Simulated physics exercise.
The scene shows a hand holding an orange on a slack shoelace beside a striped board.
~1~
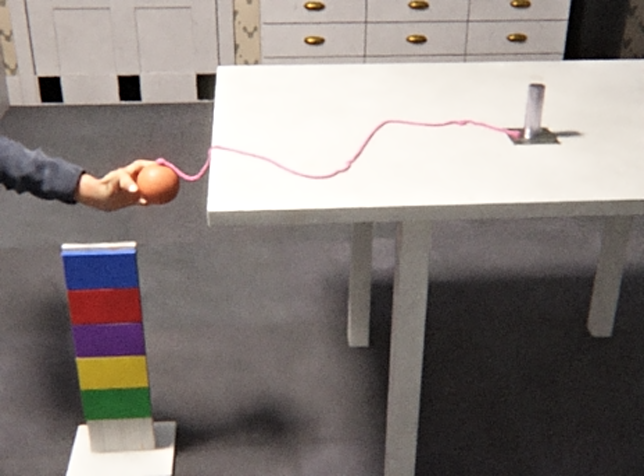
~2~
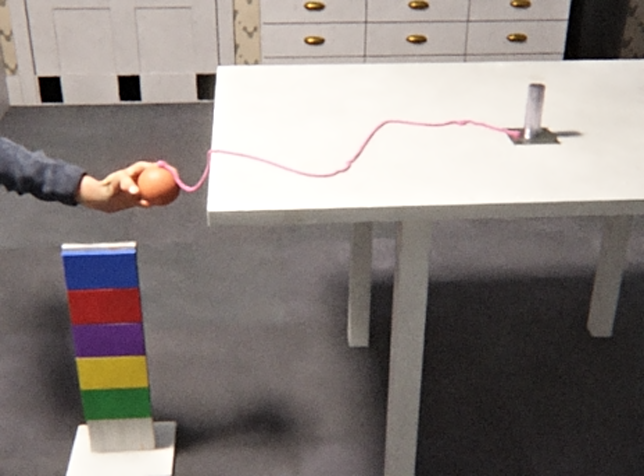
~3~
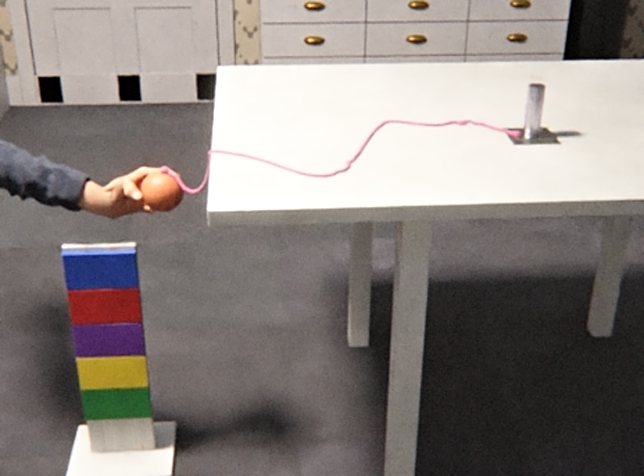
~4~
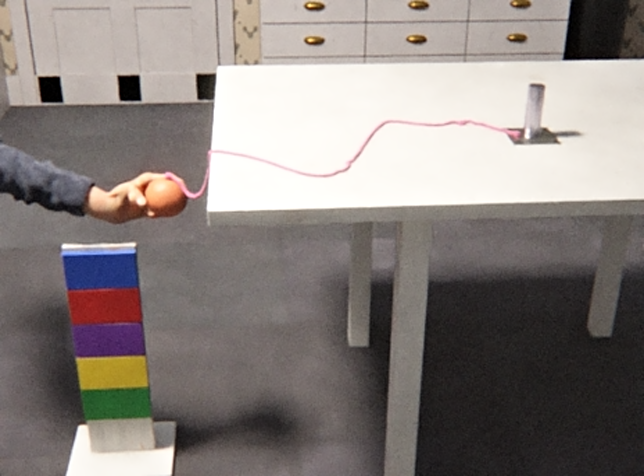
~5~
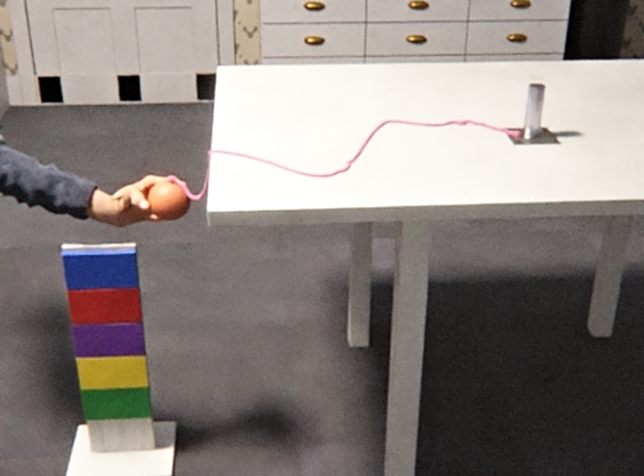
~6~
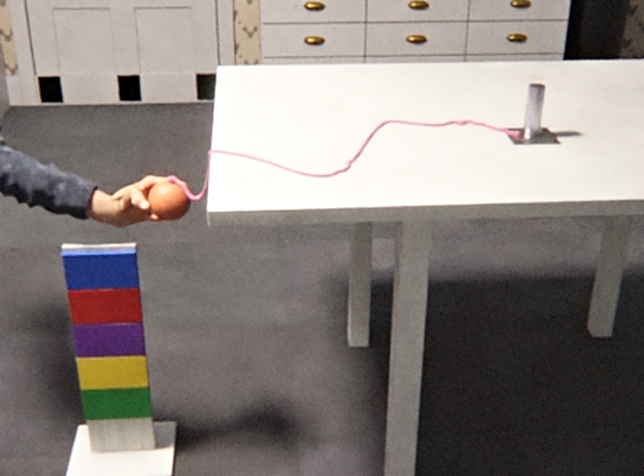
The clip shows a hand holding an orange ball-like object attached to a slack pink cord that runs across a white table to a small post; the hand moves slightly down and right beside a colorful striped board.
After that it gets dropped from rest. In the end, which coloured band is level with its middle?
The yellow band.
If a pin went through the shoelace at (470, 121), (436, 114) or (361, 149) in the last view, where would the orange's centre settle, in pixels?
Taking the tries in turn: (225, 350), (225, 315) and (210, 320).
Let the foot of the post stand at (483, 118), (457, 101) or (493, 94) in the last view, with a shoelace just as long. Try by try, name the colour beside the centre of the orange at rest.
First try: Green; second try: Green; third try: Yellow.
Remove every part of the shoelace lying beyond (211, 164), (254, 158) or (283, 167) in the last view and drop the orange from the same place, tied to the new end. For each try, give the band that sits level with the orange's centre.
For the first: Red; for the second: Blue; for the third: Higher than all five.
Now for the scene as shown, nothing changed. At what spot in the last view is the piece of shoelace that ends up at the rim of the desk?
Approx. (347, 168).
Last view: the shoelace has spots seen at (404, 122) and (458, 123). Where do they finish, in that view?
The first moves to (367, 136), the second to (427, 136).
Early on, orange near (222, 330); level with purple.
Midway, orange near (238, 364); level with yellow.
Finally, orange near (231, 366); level with yellow. Its centre hangs level with the yellow band.
